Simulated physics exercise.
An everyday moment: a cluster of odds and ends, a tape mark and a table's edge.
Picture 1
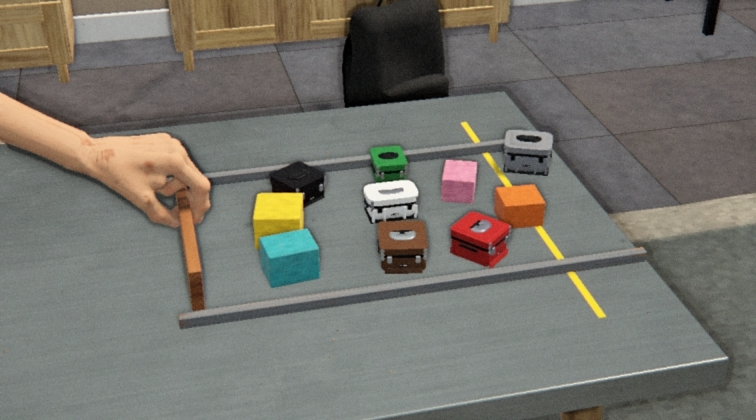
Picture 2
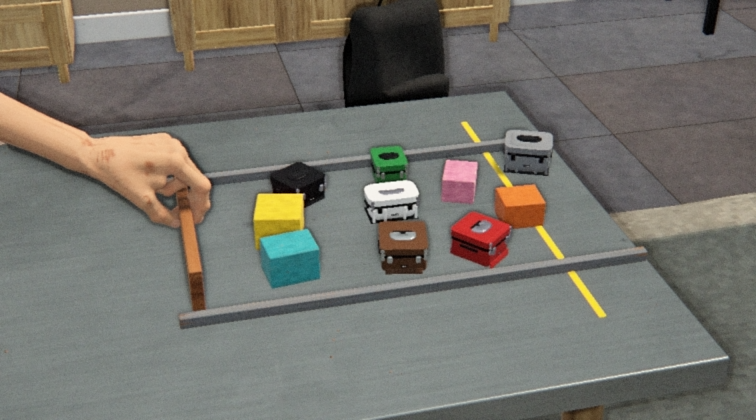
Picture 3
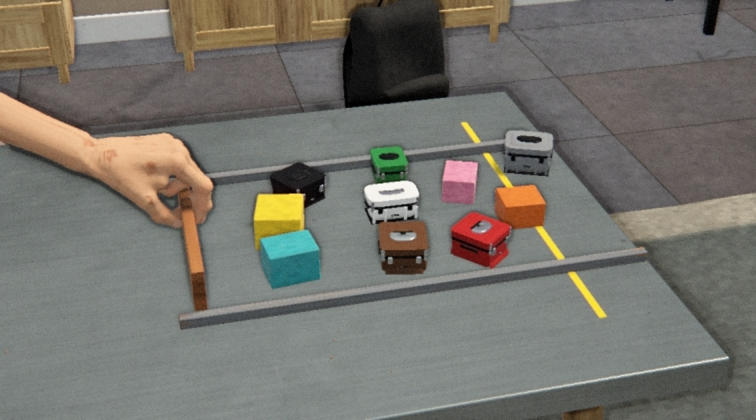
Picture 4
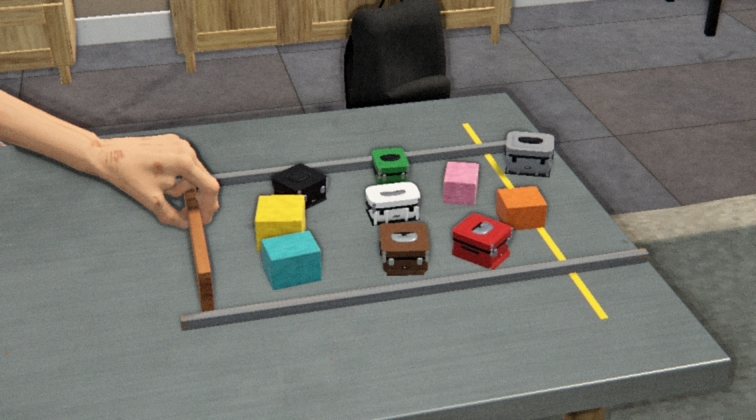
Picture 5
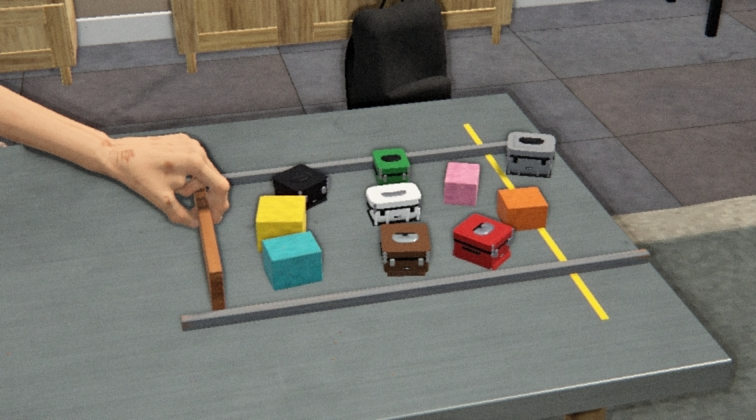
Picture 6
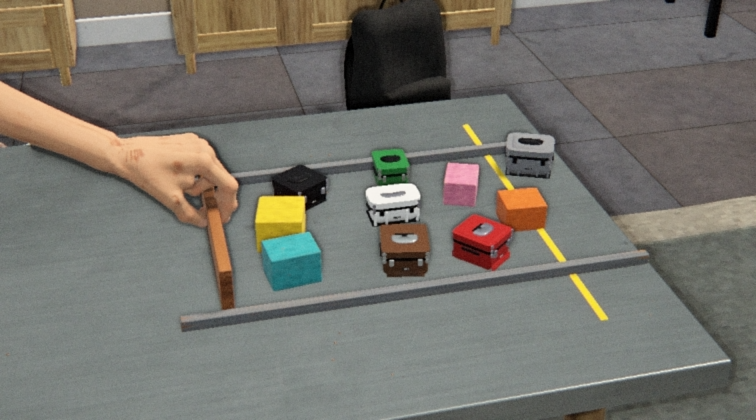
At the start, a hand holds a wooden board upright at the left end of two grey rails, with colourful blocks and small cases spread between them. The board stays almost still, then the hand slides it a short way right, toward the yellow and teal blocks, while the objects stay in place.
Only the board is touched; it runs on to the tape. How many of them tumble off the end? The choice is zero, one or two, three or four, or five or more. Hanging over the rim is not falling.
The number that fall off is one or two.
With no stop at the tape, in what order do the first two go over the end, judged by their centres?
Earliest first: The red case, the orange block.
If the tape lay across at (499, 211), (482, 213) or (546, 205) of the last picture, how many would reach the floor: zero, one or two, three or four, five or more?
In that order: 1 or 2; no fall at all; 5 or more.
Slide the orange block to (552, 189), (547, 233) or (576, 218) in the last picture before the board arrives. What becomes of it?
In that order, it tumbles off; goes over; drops off.
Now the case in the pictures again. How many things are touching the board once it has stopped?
The number is 4.
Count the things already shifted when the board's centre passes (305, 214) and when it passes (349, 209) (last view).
First 3, then 6.
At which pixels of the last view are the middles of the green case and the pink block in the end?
Near (510, 150) and (563, 166).
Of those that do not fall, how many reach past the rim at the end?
That would be 4.
Early on, none off yet; grey case at rest near (530, 155); orange block at rest near (521, 210); pink block at rest near (461, 184).
A while later, none off yet; grey case at rest near (530, 155); orange block at rest near (521, 210); pink block travelled about its own width near (492, 178).
Further along, none off yet; grey case moving near (532, 152); orange block travelled well along near (583, 201); pink block travelled well along near (527, 170).
Finally, the number that fall off is one or two; lost, red case and orange block.
